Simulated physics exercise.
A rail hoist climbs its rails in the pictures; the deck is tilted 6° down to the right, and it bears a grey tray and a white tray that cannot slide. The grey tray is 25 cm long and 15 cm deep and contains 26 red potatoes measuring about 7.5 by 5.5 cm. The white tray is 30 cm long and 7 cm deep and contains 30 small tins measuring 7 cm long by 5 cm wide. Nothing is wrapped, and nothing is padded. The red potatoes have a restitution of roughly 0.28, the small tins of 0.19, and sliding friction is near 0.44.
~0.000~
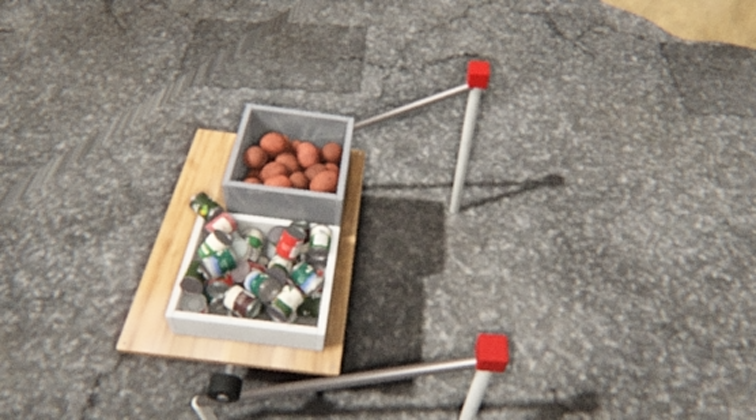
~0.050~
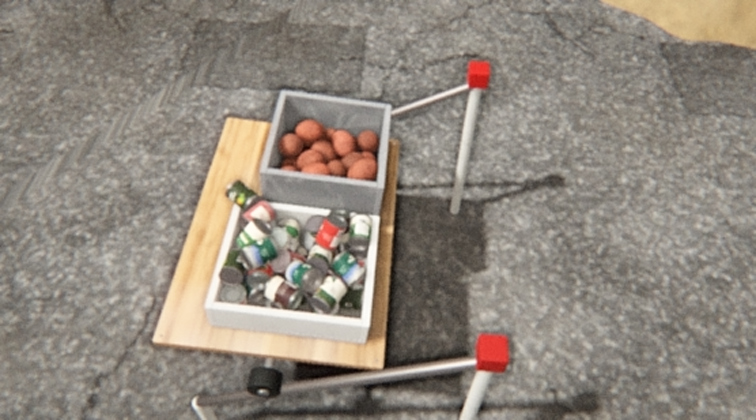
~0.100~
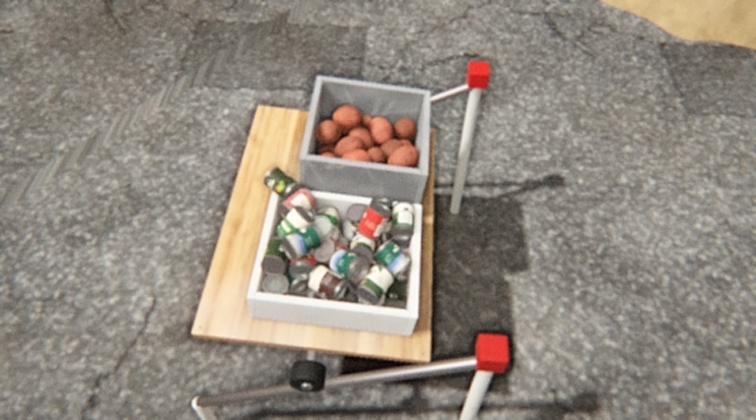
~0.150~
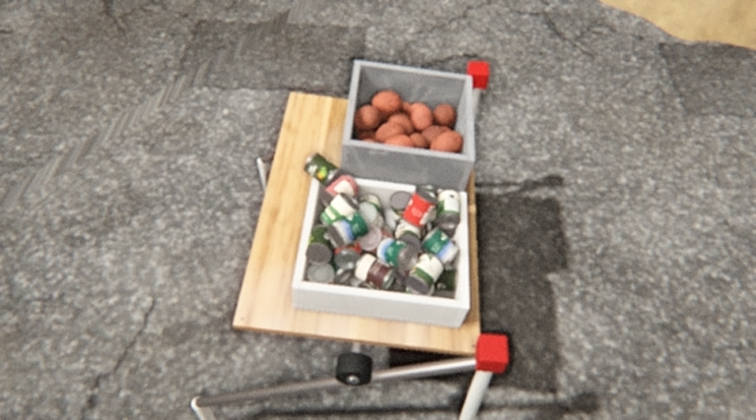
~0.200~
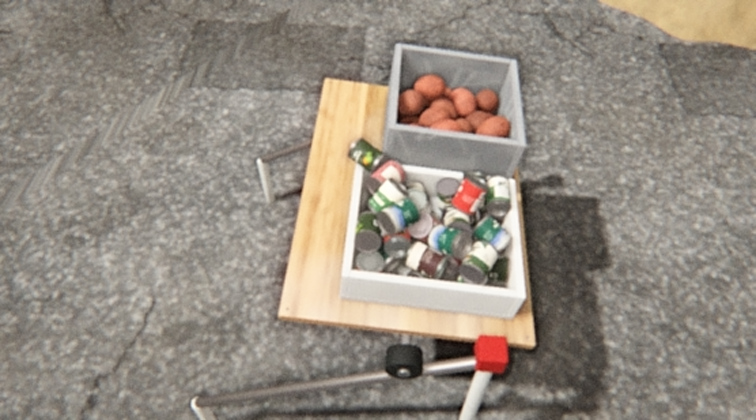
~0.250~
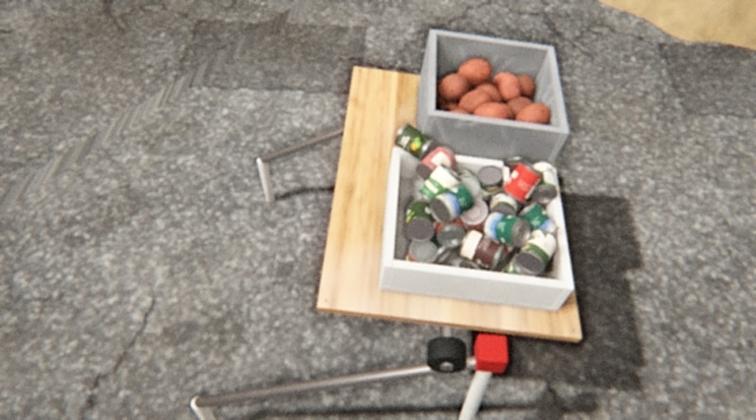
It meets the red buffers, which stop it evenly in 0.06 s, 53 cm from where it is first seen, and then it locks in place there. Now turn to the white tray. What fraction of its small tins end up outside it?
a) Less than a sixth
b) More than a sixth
The answer is b.
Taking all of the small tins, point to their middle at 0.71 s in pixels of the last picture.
Their middle is at about (574, 250).
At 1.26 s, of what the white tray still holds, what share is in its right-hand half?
Some 70 % of what remains.
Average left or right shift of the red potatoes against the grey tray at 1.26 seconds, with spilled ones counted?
Roughly 10 cm rightwards, on average.
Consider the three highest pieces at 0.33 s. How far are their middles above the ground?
About 78 cm up, on average.
After 0.33 s, 0 of 26 out of the grey tray and 4 of 30 out of the white tray.
After 0.49 s, 2 of 26 out of the grey tray and 14 of 30 out of the white tray.
After 0.71 s, 2 of 26 out of the grey tray and 15 of 30 out of the white tray.
When it is over (at 1.26 s), 2 of 26 out of the grey tray and 15 of 30 out of the white tray. Asked share, 15 of 30, 50 per cent.
